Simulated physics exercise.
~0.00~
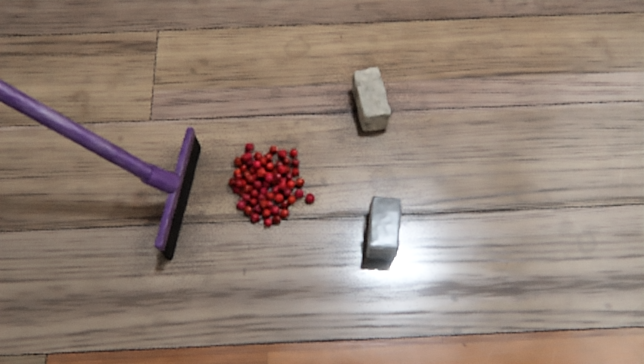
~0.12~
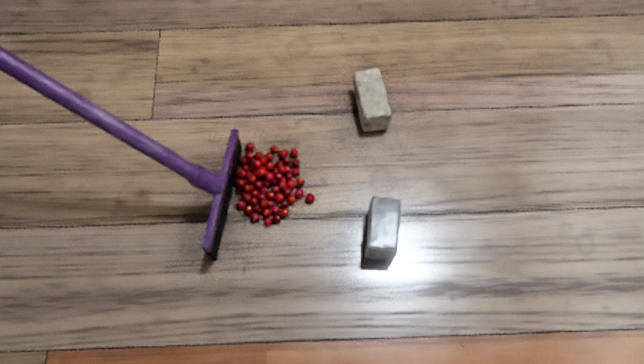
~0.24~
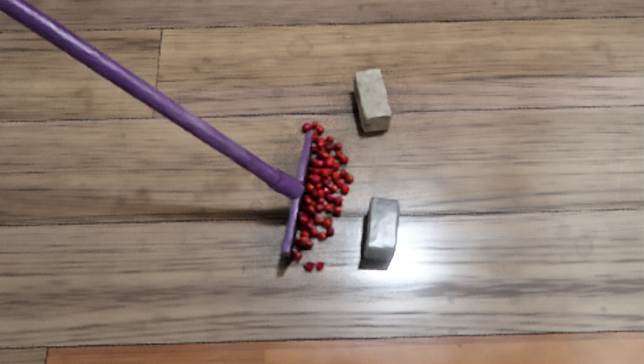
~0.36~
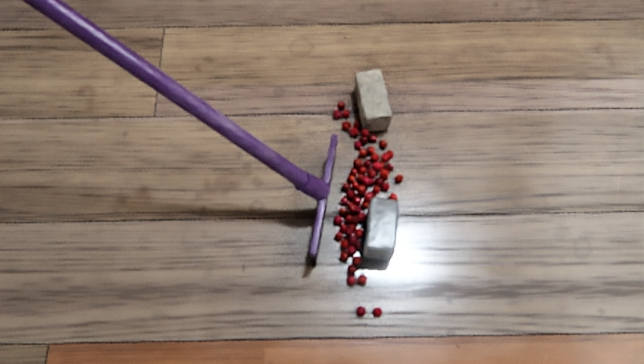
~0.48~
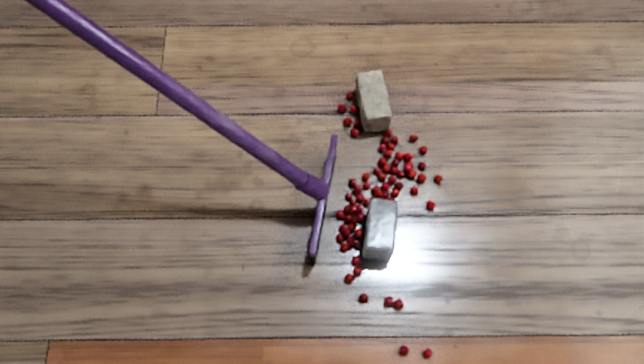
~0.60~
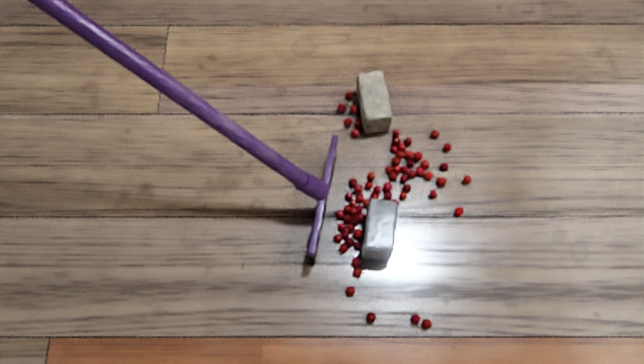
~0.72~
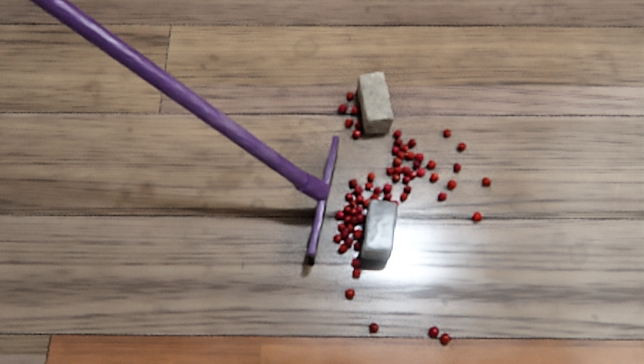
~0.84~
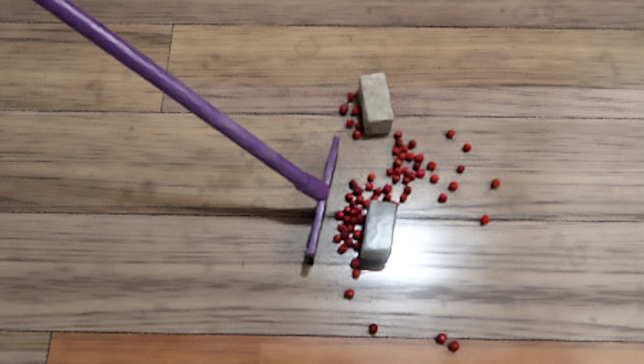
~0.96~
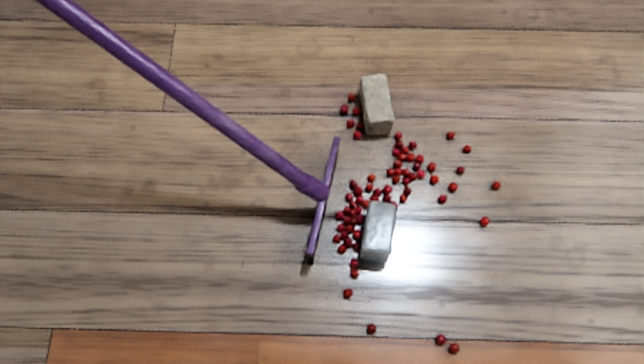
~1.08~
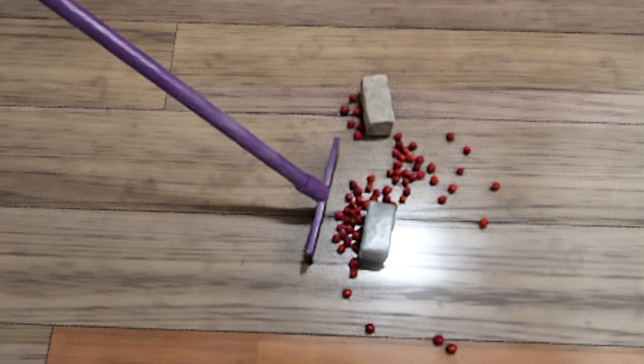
On a wooden floor, a purple squeegee pushes red berries rightward, scattering them around two blocks.
